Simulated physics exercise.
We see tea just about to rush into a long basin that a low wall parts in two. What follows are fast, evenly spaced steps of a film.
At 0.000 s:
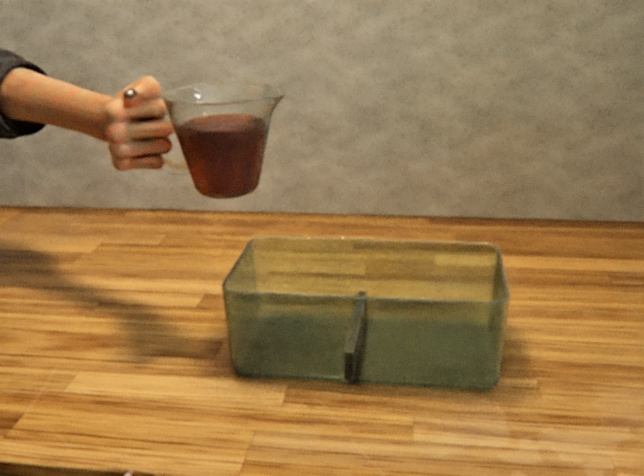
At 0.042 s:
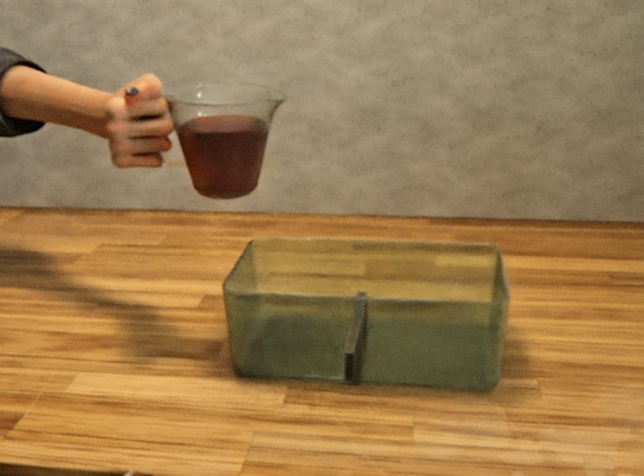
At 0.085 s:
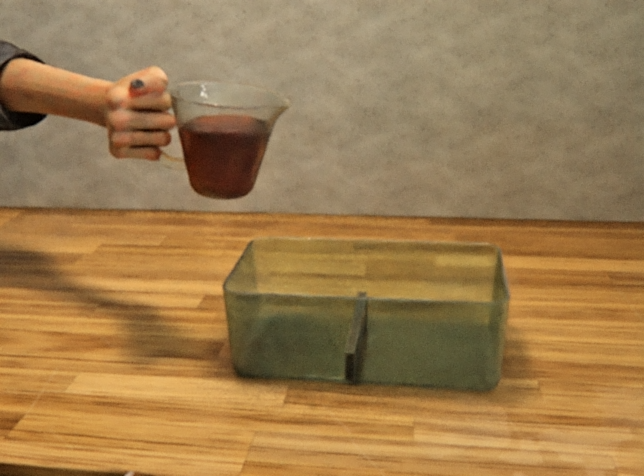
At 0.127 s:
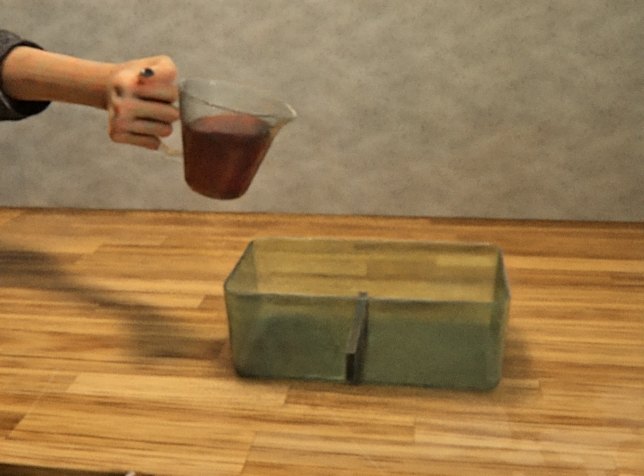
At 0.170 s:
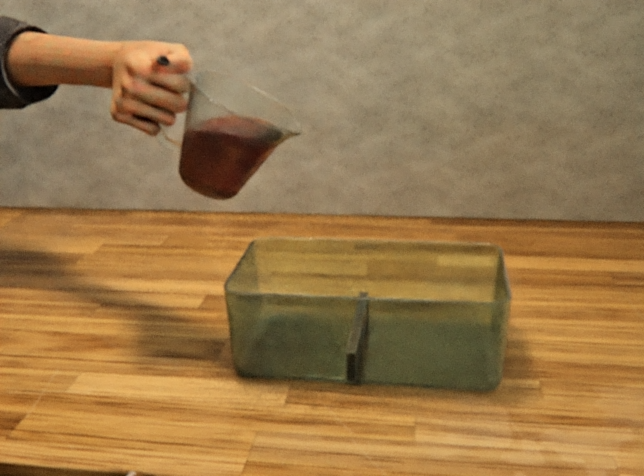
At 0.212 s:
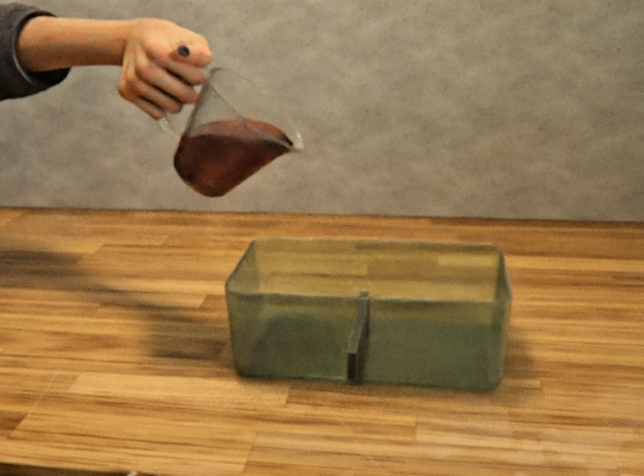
In this clip, a hand holds a clear jug of reddish-brown liquid above a long greenish basin with a low divider on a wooden surface, then tilts the jug steadily to the right as the liquid shifts toward its spout.
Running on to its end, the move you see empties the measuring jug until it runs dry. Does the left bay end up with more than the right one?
The bigger share just pools up in the left section, I think.
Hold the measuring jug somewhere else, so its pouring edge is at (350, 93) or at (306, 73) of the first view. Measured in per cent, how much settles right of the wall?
About 90 % the first time, about 50 % the second.
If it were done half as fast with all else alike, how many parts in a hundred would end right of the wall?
Roughly 15 in a hundred.
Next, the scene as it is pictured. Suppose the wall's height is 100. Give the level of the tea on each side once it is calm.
Left: About 50; right: About 0.
After 0.44 s the tilt is 103° and 40 per cent is still to pour, 26 is left of the wall and 0 right of it.
After 0.62 s the tilt is 105° and 4 per cent is still to pour, 77 is left of the wall and 2 right of it.
After 0.80 s the tilt is 105° and 0 per cent is still to pour, 82 is left of the wall and 7 right of it.
After 0.99 s the tilt is 105° and 0 per cent is still to pour, 83 is left of the wall and 8 right of it.
In the end 83 per cent lies left of the wall, 8 right of it and 8 outside.
